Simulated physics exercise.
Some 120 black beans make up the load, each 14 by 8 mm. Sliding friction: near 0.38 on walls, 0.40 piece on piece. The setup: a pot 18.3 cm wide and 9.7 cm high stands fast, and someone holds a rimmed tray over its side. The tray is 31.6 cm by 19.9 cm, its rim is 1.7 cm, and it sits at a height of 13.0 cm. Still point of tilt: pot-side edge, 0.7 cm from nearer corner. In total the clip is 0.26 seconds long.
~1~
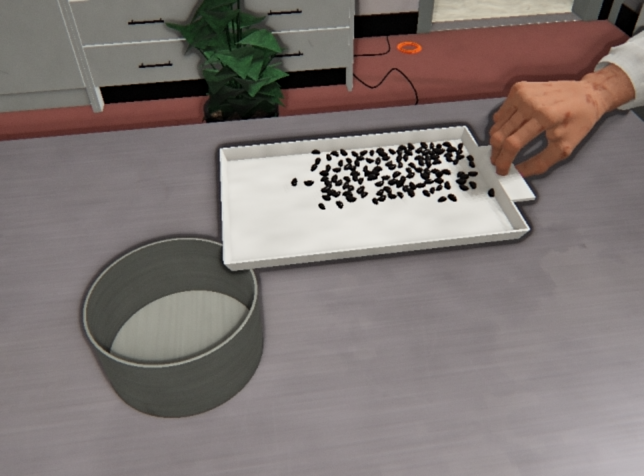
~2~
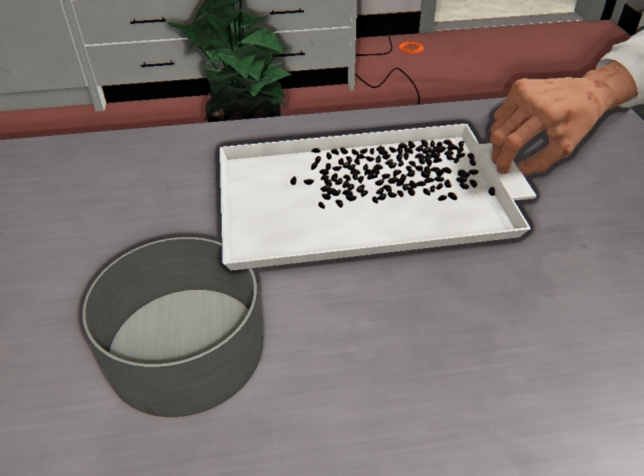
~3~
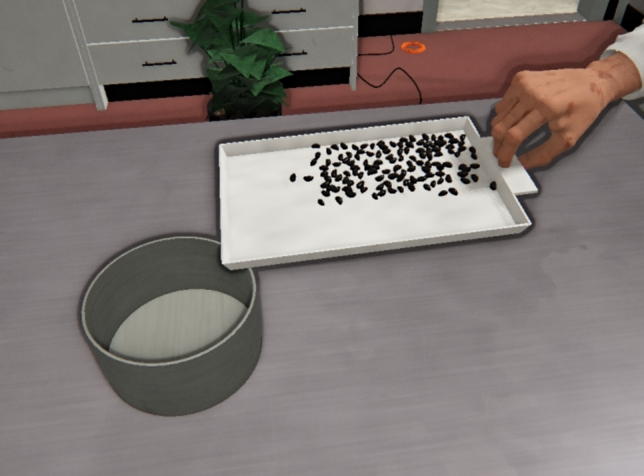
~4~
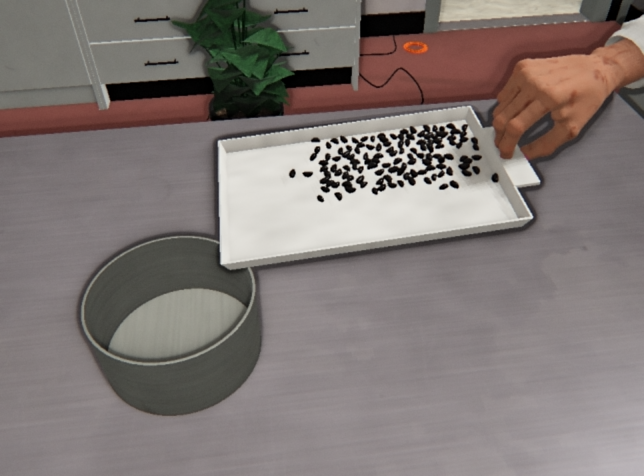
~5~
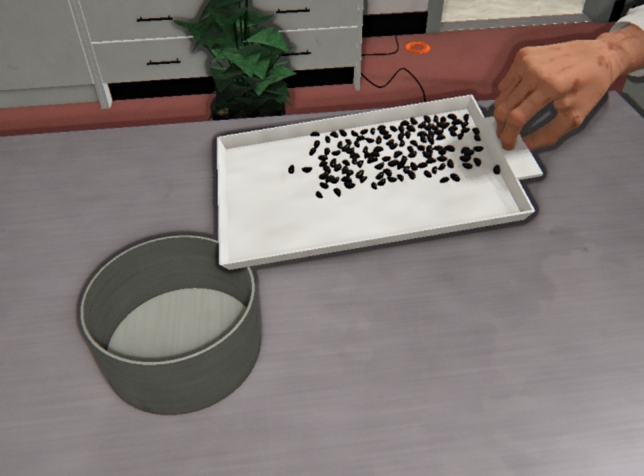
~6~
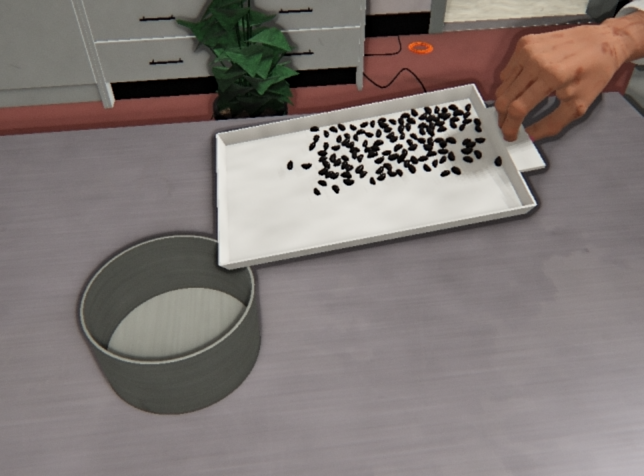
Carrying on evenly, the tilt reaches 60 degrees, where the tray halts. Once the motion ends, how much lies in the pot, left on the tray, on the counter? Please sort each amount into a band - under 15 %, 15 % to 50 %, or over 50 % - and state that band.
Pot: Over 50 %; tray: 15 % to 50 %; counter: Under 15 %.
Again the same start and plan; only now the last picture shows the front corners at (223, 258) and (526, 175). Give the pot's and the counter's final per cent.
Pot 15; counter 55.
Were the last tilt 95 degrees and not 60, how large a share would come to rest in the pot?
That would be around 95 percent.
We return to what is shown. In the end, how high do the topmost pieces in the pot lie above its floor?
My guess is around 1.5 centimetres.
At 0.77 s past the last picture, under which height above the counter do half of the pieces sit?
About 16 cm.
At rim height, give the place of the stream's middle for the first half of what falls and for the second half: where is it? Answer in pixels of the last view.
Early half: About (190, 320); late half: (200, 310).
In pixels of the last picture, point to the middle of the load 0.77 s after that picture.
Roughly (219, 257).
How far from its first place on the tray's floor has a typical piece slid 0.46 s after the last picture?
By then it sits near 7 cm from where it began.
Then, 0.46 s after the last picture, tilt 34 degrees; the tray holds 100 %, the pot 0 %.
Then, 0.77 s after the last picture, tilt 50 degrees; the tray holds 70 %, the pot 15 %.
Then, 1.17 s after the last picture, tilt 60 degrees; the tray holds 40 %, the pot 60 %.
In the end, pot 60 %, tray 35 %, counter 5 %.
